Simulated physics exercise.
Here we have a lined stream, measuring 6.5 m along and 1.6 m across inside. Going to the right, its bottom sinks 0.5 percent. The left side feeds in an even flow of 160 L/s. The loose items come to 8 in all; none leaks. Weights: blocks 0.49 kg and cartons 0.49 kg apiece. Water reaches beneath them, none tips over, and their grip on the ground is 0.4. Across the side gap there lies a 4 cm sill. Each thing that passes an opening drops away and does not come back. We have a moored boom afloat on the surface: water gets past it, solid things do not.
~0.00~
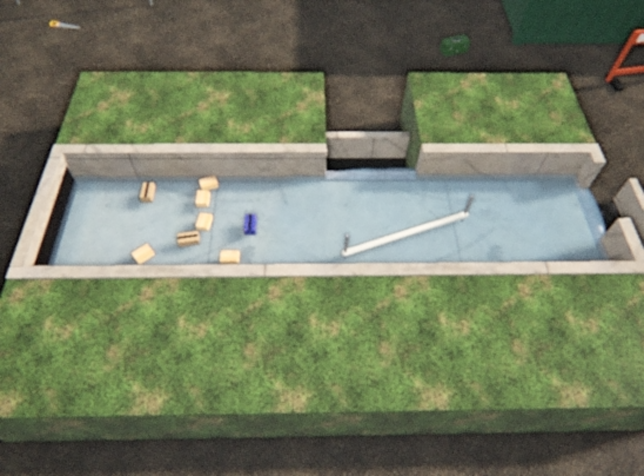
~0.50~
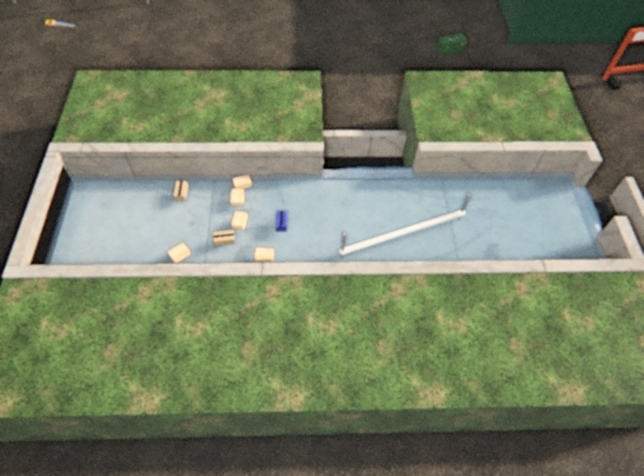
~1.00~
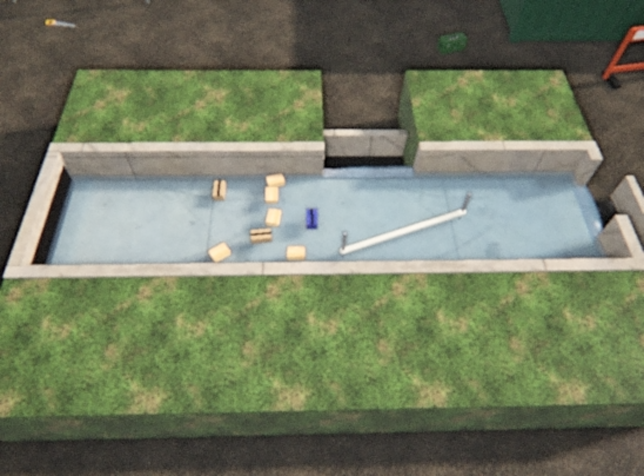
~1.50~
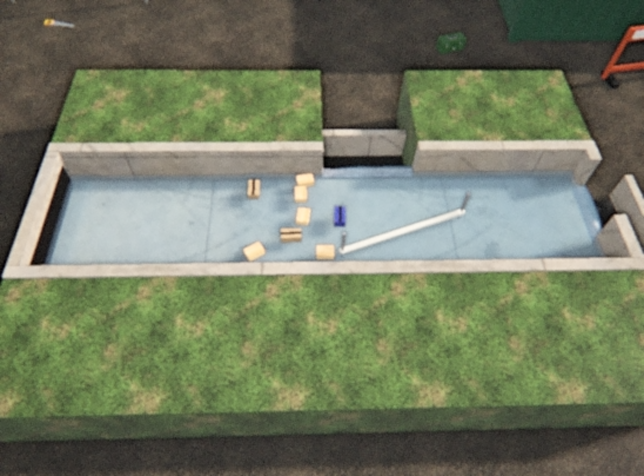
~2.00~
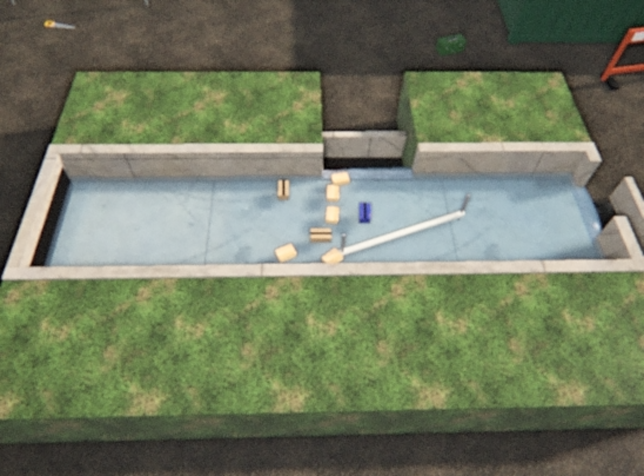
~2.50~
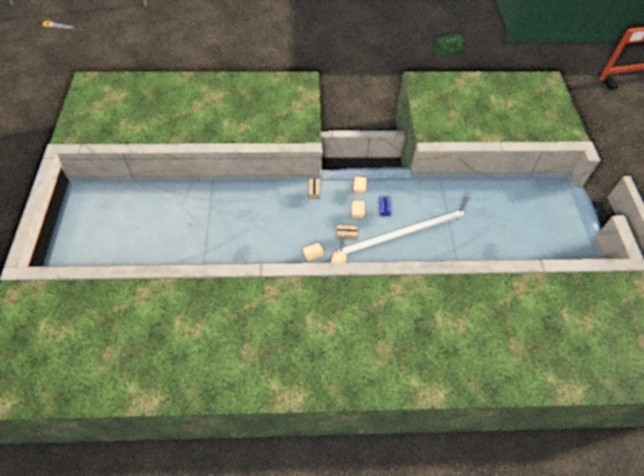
In a shallow channel between grassy banks, floating blocks drift right, some reaching a slanted white boom.
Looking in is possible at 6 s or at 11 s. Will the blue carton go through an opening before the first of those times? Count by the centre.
No, between the two times.
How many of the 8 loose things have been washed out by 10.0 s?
I make it 5.
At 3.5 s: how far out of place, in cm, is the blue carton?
Around 200 centimetres.
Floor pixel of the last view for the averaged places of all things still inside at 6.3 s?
(442, 223).
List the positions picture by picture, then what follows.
In the first frame, the blue carton at (250, 222) floats; about 1450 L in view; 0 of 8 have shifted.
In the second frame, the blue carton at (282, 219) floats, 41 cm from its start; about 1450 L in view; 8 of 8 have shifted.
In the third frame, the blue carton at (312, 217), afloat, 77 cm from its start; about 1450 L in view; 8 of 8 have shifted.
In the fourth frame, the blue carton at (340, 214) floats, 112 cm from its start; about 1460 L in view; 8 of 8 have shifted.
In the fifth frame, the blue carton at (365, 211), afloat, 143 cm from its start; about 1460 L in view; 8 of 8 have shifted.
In the sixth frame, the blue carton at (386, 204) floats, 171 cm from its start; about 1470 L in view; 8 of 8 have shifted.
After 3.5 s the blue carton is near (417, 192), 2.2 m from its start, afloat; 2 of 8 are out; 6 afloat.
After 6.3 s the blue carton is near (492, 181), 3.1 m from its start, afloat; 3 of 8 are out; 5 afloat.
After 10.0 s the blue carton has gone out (at 8.8 s); 5 of 8 are out; 3 afloat.
After 14.0 s the blue carton has gone out (at 8.8 s); 7 of 8 are out; 1 afloat.
